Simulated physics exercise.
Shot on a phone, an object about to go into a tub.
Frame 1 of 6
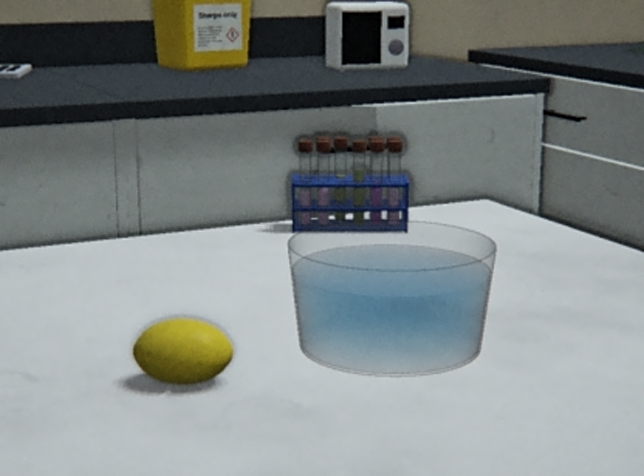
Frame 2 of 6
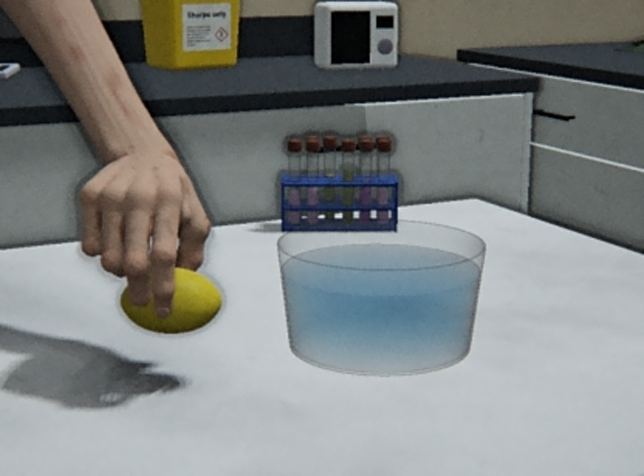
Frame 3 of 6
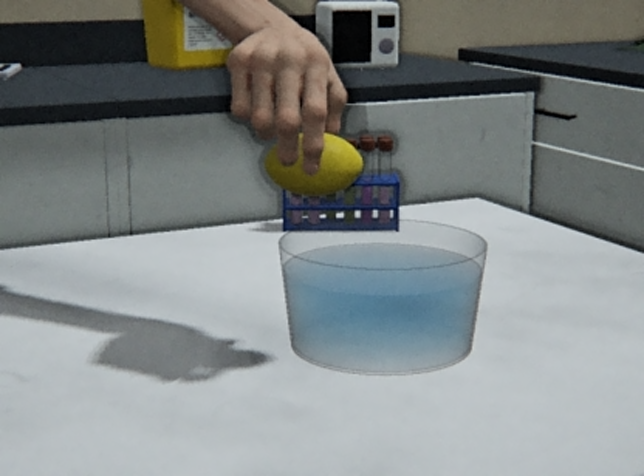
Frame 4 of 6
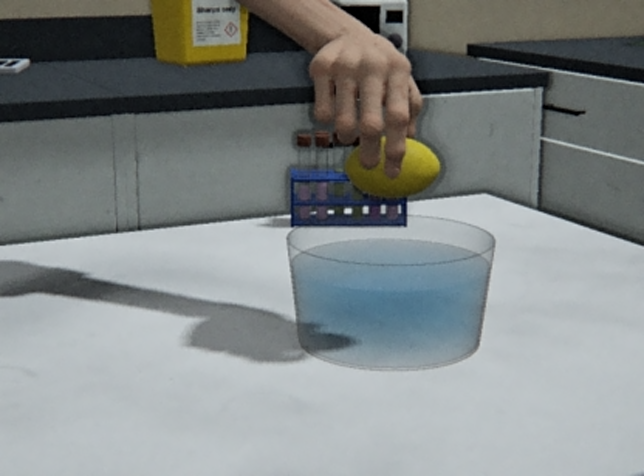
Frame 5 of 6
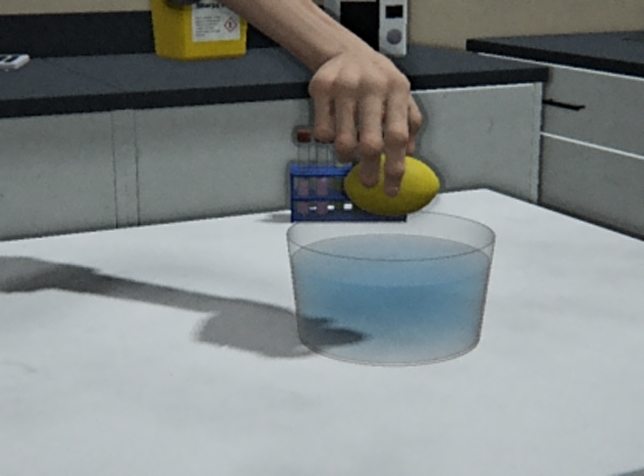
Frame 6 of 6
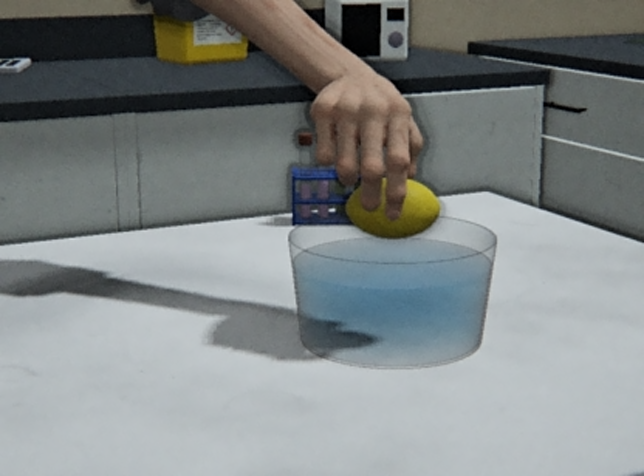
A lemon lies on a white tabletop to the left of a clear tub of blue liquid, with a rack of tubes behind. A hand reaches in, picks it up and carries it right, above the tub. The hand then lowers the lemon until it is just over the liquid, still gripped.
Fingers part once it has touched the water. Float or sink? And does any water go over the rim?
Water - it stays up. Tub - nothing spills.
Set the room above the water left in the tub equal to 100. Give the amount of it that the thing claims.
Result: 20 per cent.
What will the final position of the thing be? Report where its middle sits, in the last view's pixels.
Near (392, 275).
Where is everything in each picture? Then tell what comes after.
The lemon lies on the top at (182, 352); tub (391, 293) about three quarters full, in the first picture.
A hand picks up the lemon at (170, 301); tub about three quarters full, surface at (381, 269), in the second picture.
The lemon is carried over at (313, 164); tub (382, 292) about three quarters full, in the third picture.
The lemon is above the tub at (392, 167); tub about three quarters full, surface at (390, 264), in the fourth picture.
The lemon comes down at (391, 185); tub (390, 283) about three quarters full, in the fifth picture.
The lemon is just over the surface at (393, 208); tub about three quarters full, surface at (392, 263), in the sixth picture.
A moment on, the lemon enters the water; the tub is about three quarters full.
Further on, the lemon comes up again; the tub is about three quarters full.
When it is over, the lemon is afloat; the tub is about three quarters full; none went over.
